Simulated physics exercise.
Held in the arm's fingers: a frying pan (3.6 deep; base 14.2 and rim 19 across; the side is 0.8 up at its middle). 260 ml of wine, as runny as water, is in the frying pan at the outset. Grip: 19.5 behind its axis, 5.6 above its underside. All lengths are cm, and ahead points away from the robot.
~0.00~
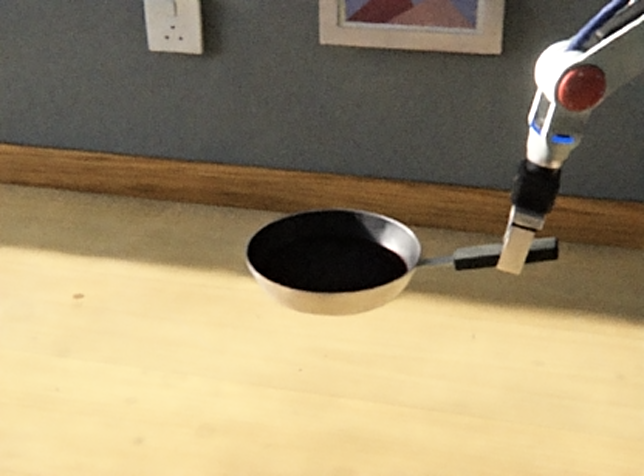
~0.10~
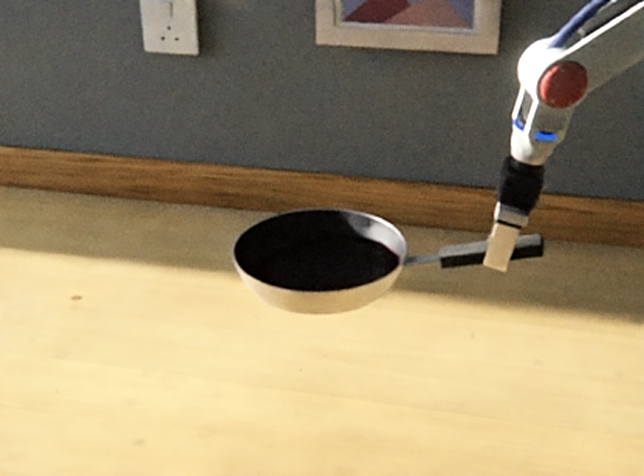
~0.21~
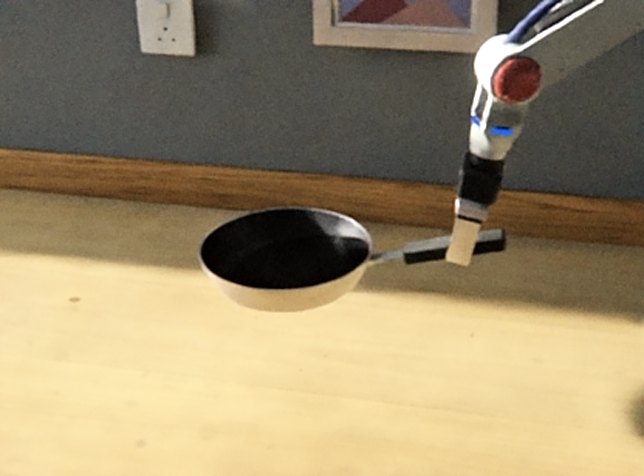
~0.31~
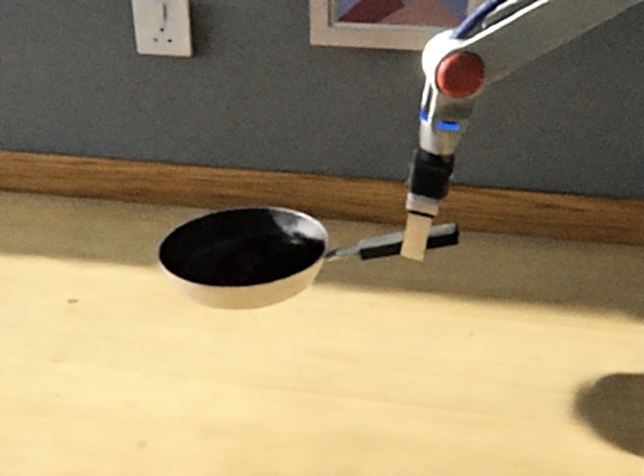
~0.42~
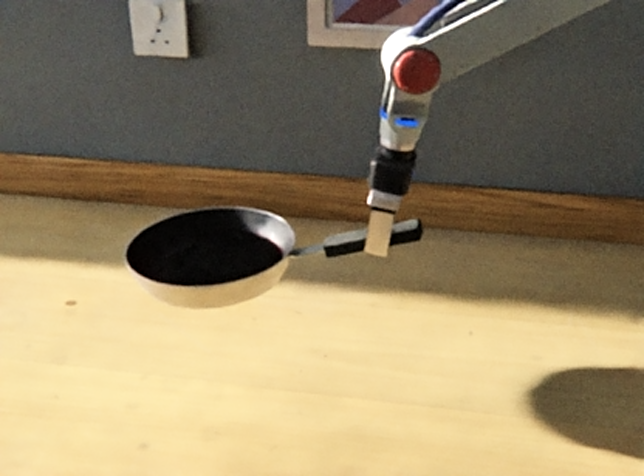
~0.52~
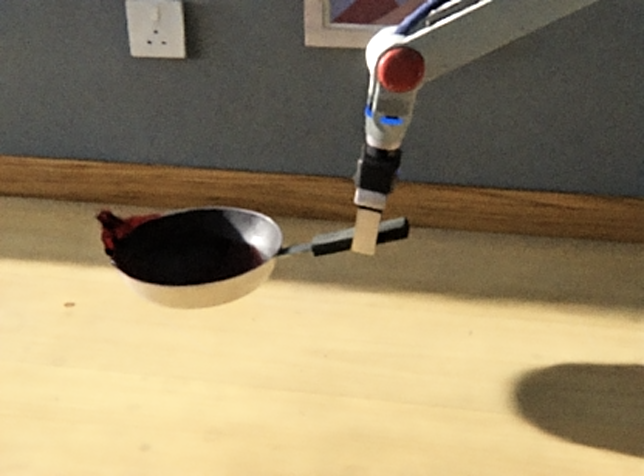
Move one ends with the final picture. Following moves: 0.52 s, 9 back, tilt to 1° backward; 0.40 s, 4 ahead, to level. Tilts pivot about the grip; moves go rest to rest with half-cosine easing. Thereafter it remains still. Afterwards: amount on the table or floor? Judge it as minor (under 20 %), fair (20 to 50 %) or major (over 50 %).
Fair.
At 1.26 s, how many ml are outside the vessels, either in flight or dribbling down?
Amount outside the vessels: Near 0 ml.
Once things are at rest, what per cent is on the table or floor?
It works out at about 35 per cent.
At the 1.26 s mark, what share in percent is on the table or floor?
35 %.
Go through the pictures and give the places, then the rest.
The first picture shows the frying pan middle at (333, 264), level; upper third of the wine around (333, 268), from x 260 to 405, top at y 235; 255 ml in the frying pan.
The second picture shows the frying pan middle at (320, 263), level; upper third of the wine around (357, 270), from x 255 to 400, top at y 235.
The third picture shows the frying pan middle at (287, 262), tilted 1° forward; upper third of the wine around (343, 260), from x 235 to 365, top at y 235.
The fourth picture shows the frying pan middle at (245, 260), tilted 2° forward; upper third of the wine around (293, 257), from x 210 to 325, top at y 235.
The fifth picture shows the frying pan middle at (212, 260), tilted 3° forward; upper third of the wine around (230, 261), from x 160 to 280, top at y 230.
The sixth picture shows the frying pan middle at (200, 260), tilted 3° forward; upper third of the wine around (133, 242), from x 100 to 255, top at y 195; 245 ml in the frying pan, 10 ml in the air or running down outside.
After 0.89 s, level, liquid up to 18 above the table; 170 ml in the frying pan, 85 ml on the table or floor.
After 1.26 s, level, liquid up to 16 above the table; 170 ml in the frying pan, 85 ml on the table or floor.
After 1.64 s, level, liquid up to 16 above the table; 170 ml in the frying pan, 90 ml on the table or floor.
After 2.44 s, level, liquid up to 15 above the table; 170 ml in the frying pan, 90 ml on the table or floor.
In the end, 170 ml in the frying pan, 90 ml on the table or floor. That is 34 % on the table or floor.
